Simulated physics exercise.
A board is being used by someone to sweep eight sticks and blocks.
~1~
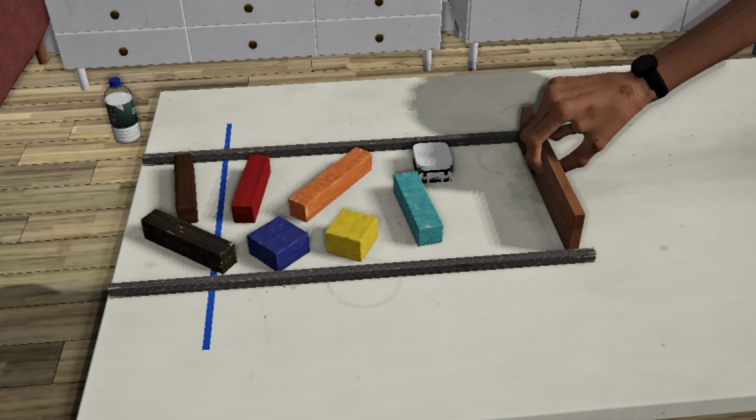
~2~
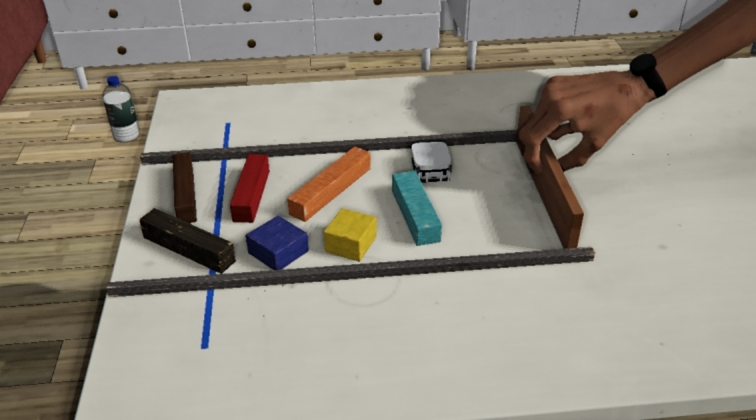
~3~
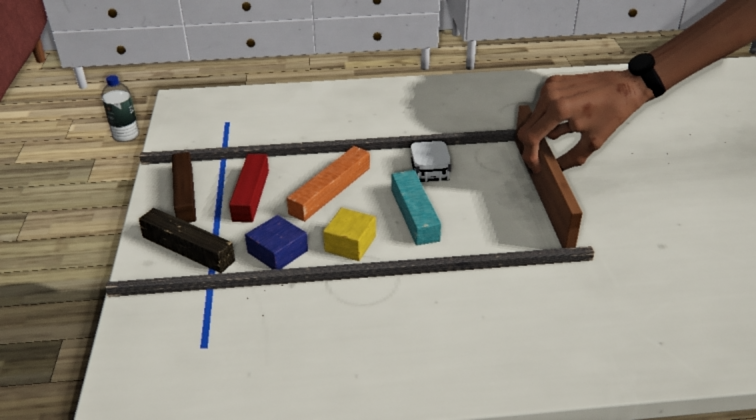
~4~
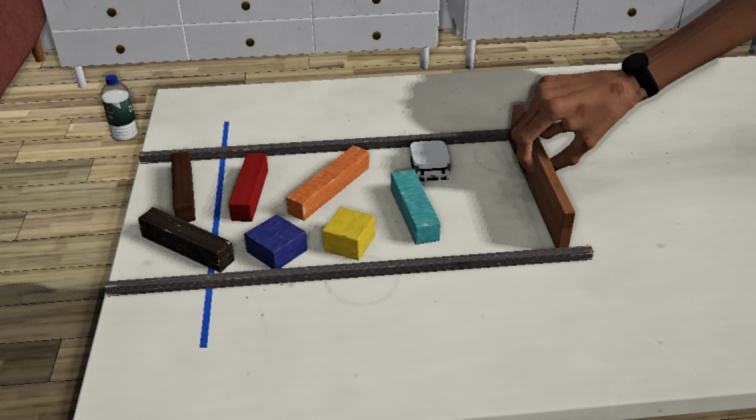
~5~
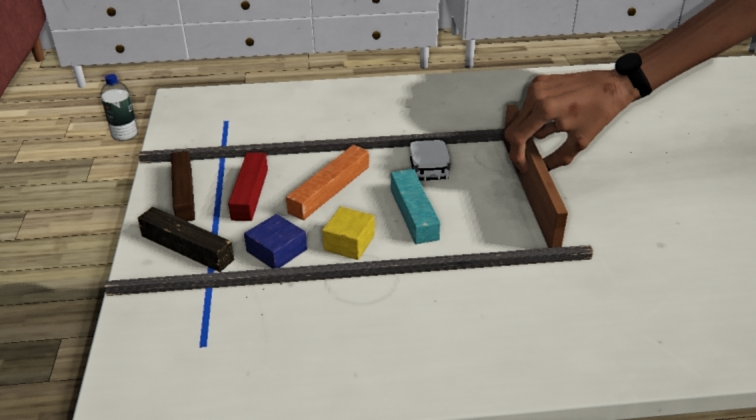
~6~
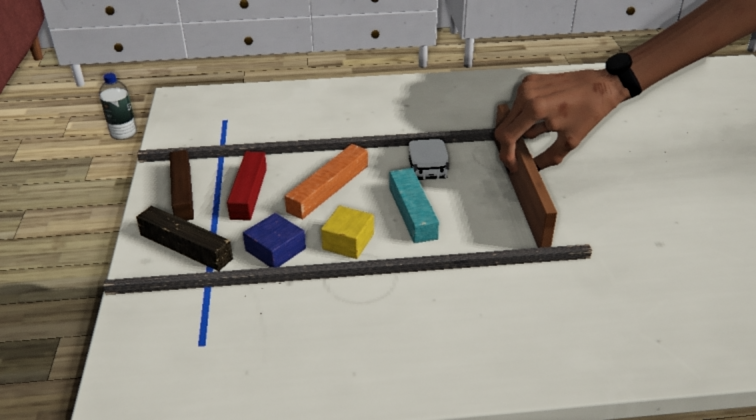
A hand wearing a black watch slid a brown board slightly left between two dark rails on a white table, while the colorful blocks and small white case in front of it stayed put.
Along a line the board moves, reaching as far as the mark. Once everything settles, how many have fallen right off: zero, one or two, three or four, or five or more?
By then, one or two have fallen off.
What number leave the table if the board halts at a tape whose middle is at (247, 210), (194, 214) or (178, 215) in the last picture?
Floor tally per try: 0 / 3 / 4.
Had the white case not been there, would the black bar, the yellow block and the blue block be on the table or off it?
The black bar comes off; the yellow block stays put; the blue block stays put.
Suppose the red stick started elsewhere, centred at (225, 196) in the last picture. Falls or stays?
From that start it hangs on.
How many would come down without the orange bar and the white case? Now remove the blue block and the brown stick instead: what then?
1 for the first case, 0 for the second.
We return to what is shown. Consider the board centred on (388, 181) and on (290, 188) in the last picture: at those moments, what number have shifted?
Respectively 4 and 7.
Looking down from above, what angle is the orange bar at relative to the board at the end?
It comes to around 10 degrees.
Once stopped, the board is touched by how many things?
2 are in contact with it.
Soon after, none off yet; brown stick at rest near (181, 185); black bar at rest near (184, 238); red stick at rest near (248, 185).
After that, none off yet; brown stick moving near (172, 186); black bar displaced a little near (127, 240); red stick displaced about its own width near (193, 192).
In the end, the number that fall off is one or two; gone, black bar.
